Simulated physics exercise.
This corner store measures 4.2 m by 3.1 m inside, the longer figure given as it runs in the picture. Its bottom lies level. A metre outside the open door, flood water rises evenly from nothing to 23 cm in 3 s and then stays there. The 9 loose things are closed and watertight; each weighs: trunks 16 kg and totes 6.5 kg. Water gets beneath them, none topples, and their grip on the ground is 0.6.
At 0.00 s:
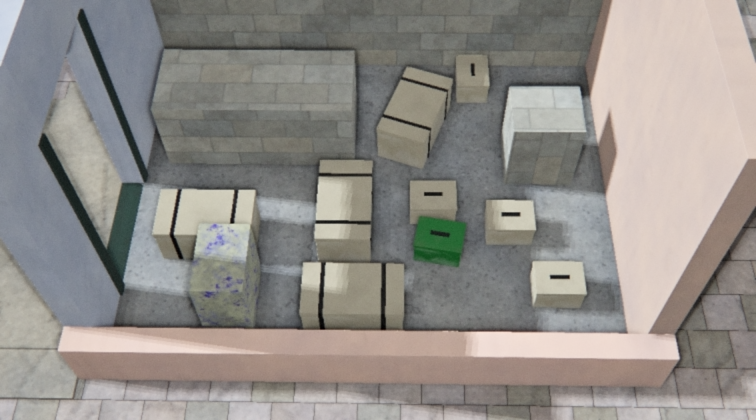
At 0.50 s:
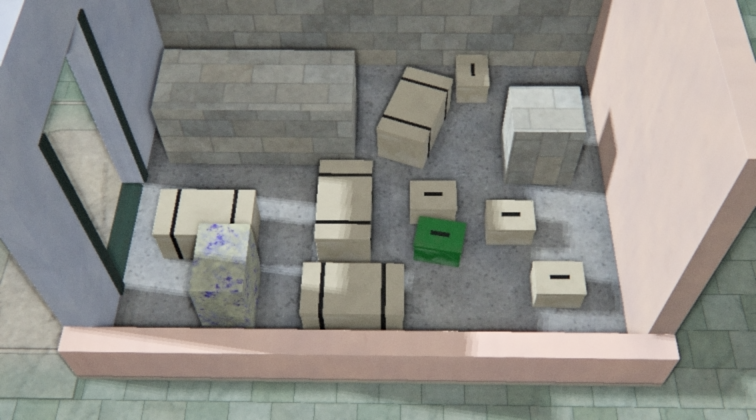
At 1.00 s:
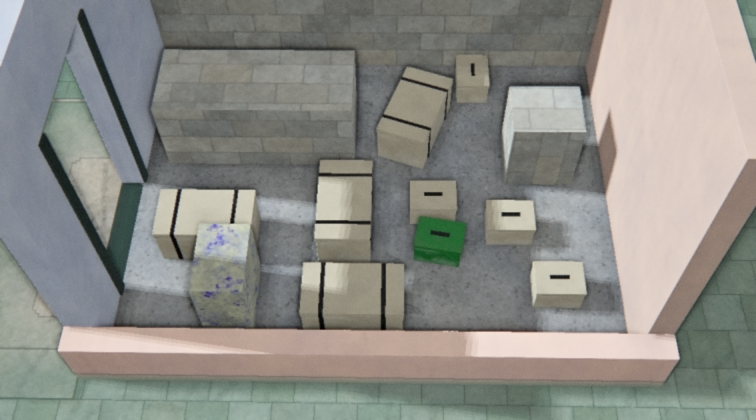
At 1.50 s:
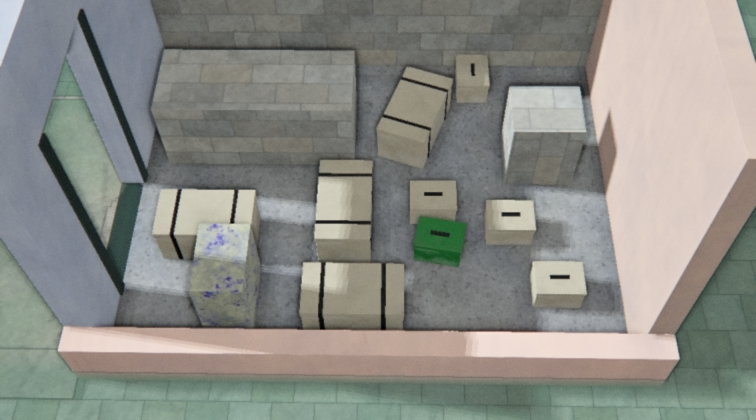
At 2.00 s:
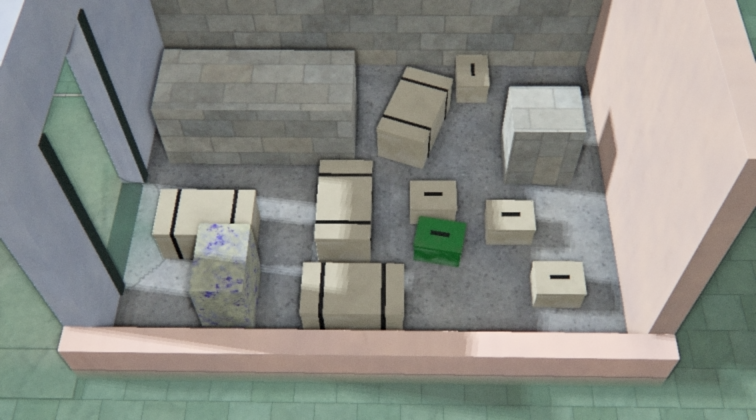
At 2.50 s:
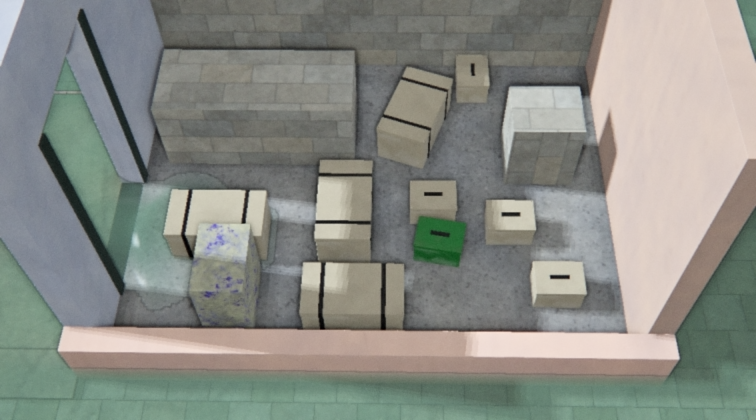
We see a small room holding strapped trunks, pale totes and one green tote as greenish water covers the paving outside, then spreads in through the open door at left, and the leftmost trunk shifts slightly right.
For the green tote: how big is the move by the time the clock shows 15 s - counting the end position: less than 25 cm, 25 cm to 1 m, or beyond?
The green tote is nudged along.
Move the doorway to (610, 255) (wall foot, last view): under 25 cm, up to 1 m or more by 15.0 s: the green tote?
Then the green tote travels far.
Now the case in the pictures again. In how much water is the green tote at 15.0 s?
Roughly 19 cm.
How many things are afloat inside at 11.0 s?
I count 9.
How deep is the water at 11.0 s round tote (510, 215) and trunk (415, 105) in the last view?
About 16 and 9 cm.
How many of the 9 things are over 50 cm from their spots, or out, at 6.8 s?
I count 5.
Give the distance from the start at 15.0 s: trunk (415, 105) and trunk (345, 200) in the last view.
In turn: 50 cm, 100 cm.
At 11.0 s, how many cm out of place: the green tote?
About 100 cm.
After 3.5 s the green tote is near (440, 234), 0.0 m from its start, aground; 0 afloat.
After 6.8 s the green tote is near (556, 296), 1.1 m from its start, afloat; 7 afloat.
After 11.0 s the green tote is near (511, 311), 0.9 m from its start, afloat; 9 afloat.
After 15.0 s the green tote is near (385, 229), 0.5 m from its start, afloat; 9 afloat.
